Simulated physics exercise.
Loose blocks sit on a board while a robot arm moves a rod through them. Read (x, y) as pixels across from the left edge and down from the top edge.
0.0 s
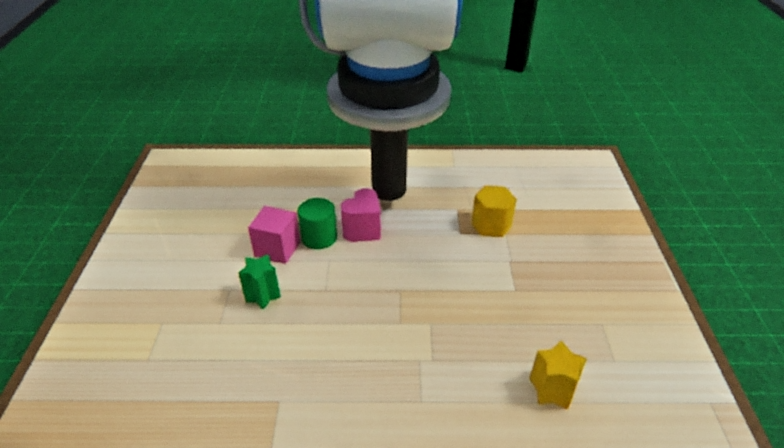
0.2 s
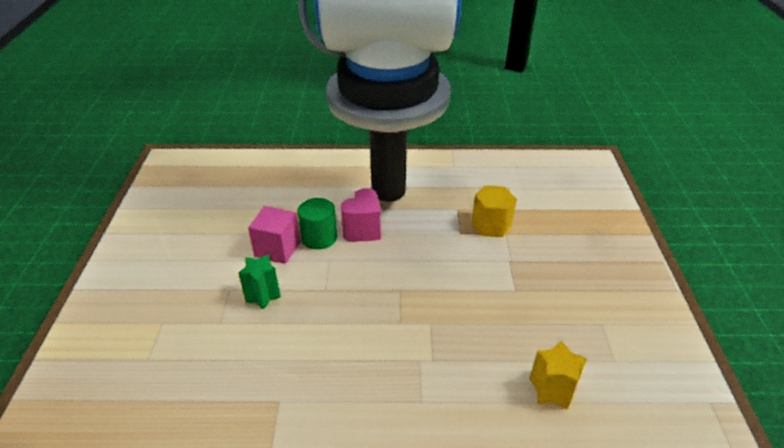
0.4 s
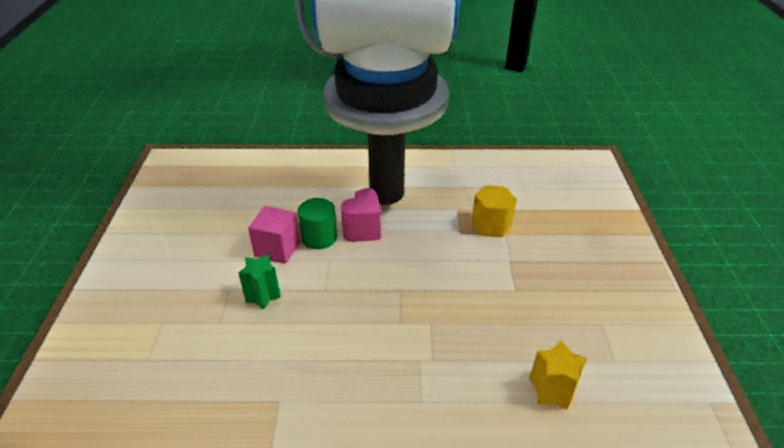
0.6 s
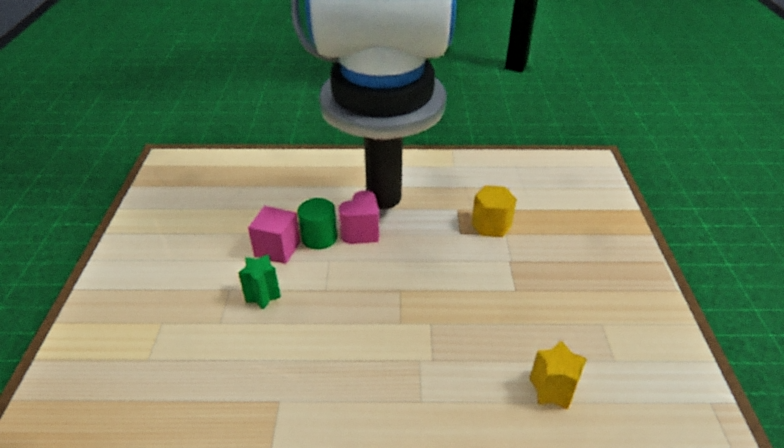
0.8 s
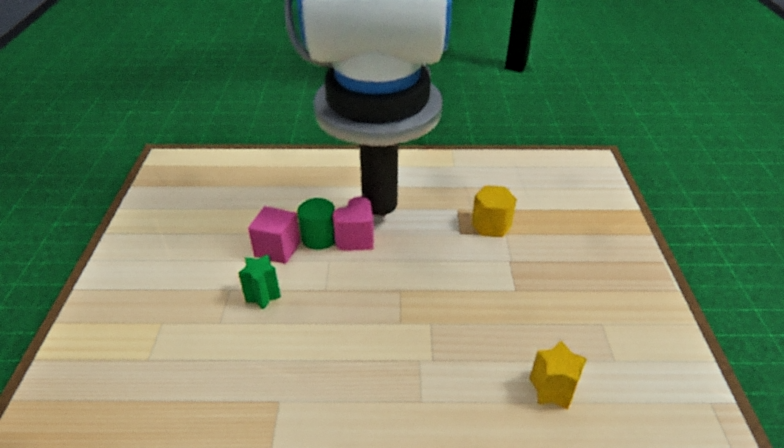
A light wooden board on a green grid-patterned floor is seen from in front and slightly above by a still camera. A white robot arm holds a black rod near the board's far edge, beside a row of pink square, green round and pink heart blocks, with a green star at left and yellow blocks at right. The rod barely moves at first, then slides slightly left and nearer, nudging the heart toward the green round block.
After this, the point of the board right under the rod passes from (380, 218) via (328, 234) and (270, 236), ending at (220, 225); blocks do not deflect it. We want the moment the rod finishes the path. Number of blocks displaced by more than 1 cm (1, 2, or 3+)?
By the end of the path, three or more blocks have moved more than about a centimetre.
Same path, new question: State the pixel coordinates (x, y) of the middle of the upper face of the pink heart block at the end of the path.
The middle of its top is at (332, 228).
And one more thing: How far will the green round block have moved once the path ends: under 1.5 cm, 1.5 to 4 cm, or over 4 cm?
The answer here is over 4 cm.
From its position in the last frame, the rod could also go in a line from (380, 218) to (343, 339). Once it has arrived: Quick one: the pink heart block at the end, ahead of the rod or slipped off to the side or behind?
Slid off.
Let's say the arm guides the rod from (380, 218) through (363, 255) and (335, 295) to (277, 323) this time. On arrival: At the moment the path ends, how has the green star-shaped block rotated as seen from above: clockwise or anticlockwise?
It is turned anticlockwise.
The first path, step by step. One third of the way, rod at (326, 221); pink square piece at (249, 221), turned 40° anticlockwise; green round block at (287, 211); pink heart block at (333, 228), turned 85° anticlockwise.
Two thirds of the way, rod at (267, 224); pink square piece at (192, 236), turned 60° anticlockwise; green round block at (226, 218); pink heart block at (332, 228), turned 90° anticlockwise.
At the end, rod at (216, 212); green star-shaped block not moved; pink square piece at (174, 245), turned 90° anticlockwise; green round block at (184, 217); pink heart block at (332, 228), turned 90° anticlockwise.
